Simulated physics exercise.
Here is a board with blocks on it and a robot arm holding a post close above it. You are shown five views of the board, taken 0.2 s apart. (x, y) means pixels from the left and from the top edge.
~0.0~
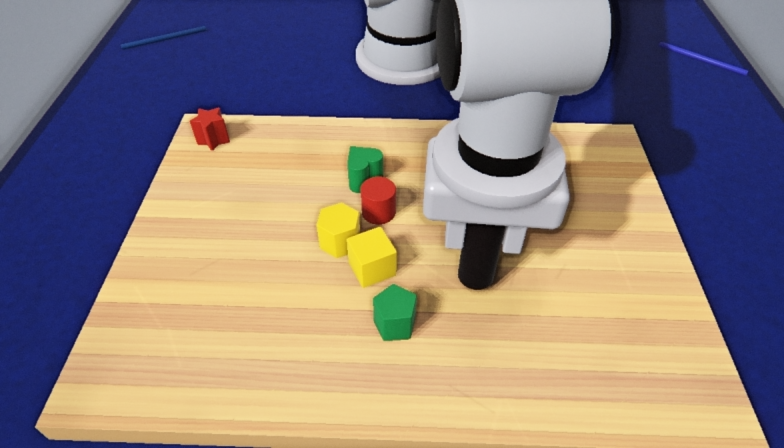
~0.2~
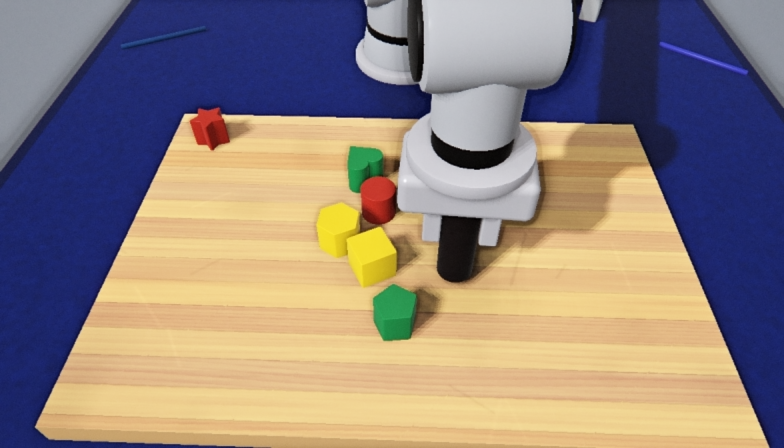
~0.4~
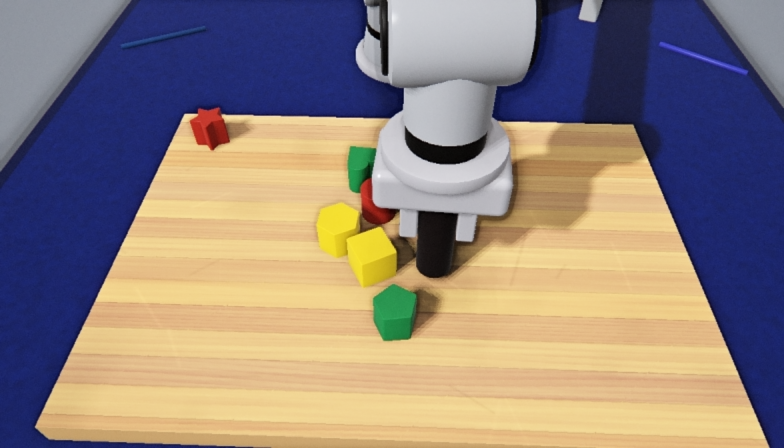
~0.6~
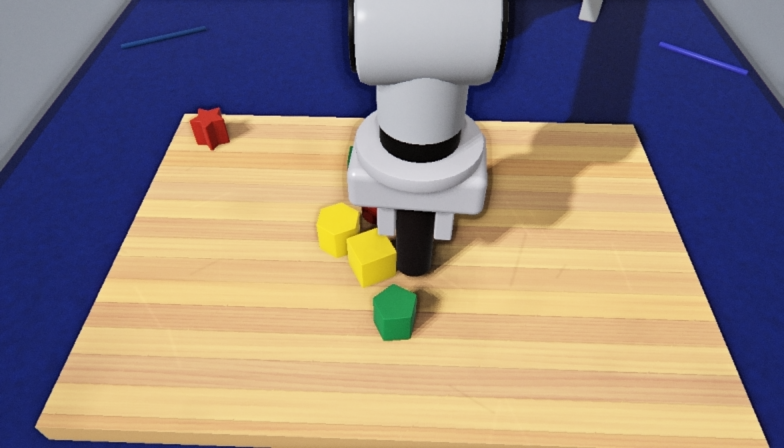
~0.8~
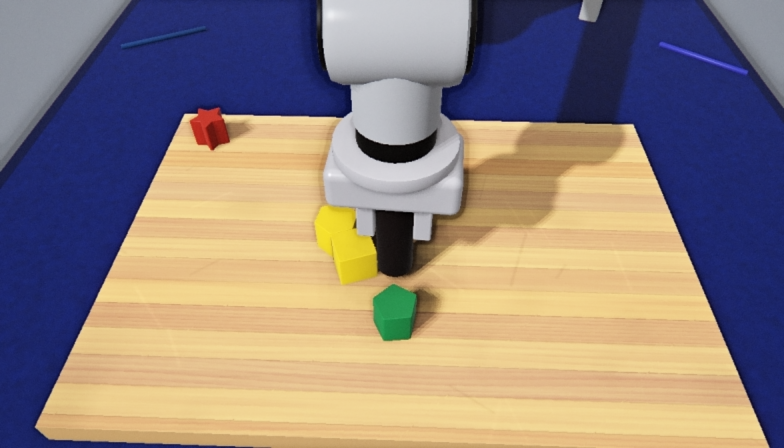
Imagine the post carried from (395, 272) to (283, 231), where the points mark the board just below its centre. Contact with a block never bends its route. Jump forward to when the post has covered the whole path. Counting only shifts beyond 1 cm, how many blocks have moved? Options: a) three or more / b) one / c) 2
The correct letter is c.
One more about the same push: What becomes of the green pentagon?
It barely shifts, if at all.
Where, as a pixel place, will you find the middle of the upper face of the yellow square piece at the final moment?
The middle of its upper face should be somewhere near (293, 245).
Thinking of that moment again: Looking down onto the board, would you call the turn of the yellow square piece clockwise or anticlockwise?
Seen from overhead, it turns anticlockwise.
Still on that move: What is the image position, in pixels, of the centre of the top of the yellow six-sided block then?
It should be at (305, 187) by then.
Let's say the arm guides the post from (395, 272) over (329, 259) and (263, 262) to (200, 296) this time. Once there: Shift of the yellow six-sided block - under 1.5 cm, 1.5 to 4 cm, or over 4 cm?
Between 1.5 and 4 cm.
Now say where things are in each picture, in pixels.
The first frame shows post's lower end (476, 276); yellow six-sided block (338, 218); yellow square piece (371, 245); green pentagon (395, 302).
The second frame shows post (454, 269); blocks still.
The third frame shows post (433, 265); blocks still.
The fourth frame shows post (413, 263); blocks still.
The fifth frame shows post (395, 264); yellow six-sided block (336, 217); yellow square piece (353, 243); green pentagon (395, 302).
What follows on the original path. One third of the way, post (354, 249); yellow six-sided block (330, 212), turned 15° clockwise; yellow square piece (317, 245).
Two thirds of the way, post (316, 235); yellow six-sided block (311, 195), turned 65° clockwise; yellow square piece (293, 245), turned 45° anticlockwise.
At the end, post (281, 222); yellow six-sided block (305, 187), turned 105° clockwise; yellow square piece (293, 245), turned 45° anticlockwise; green pentagon still.
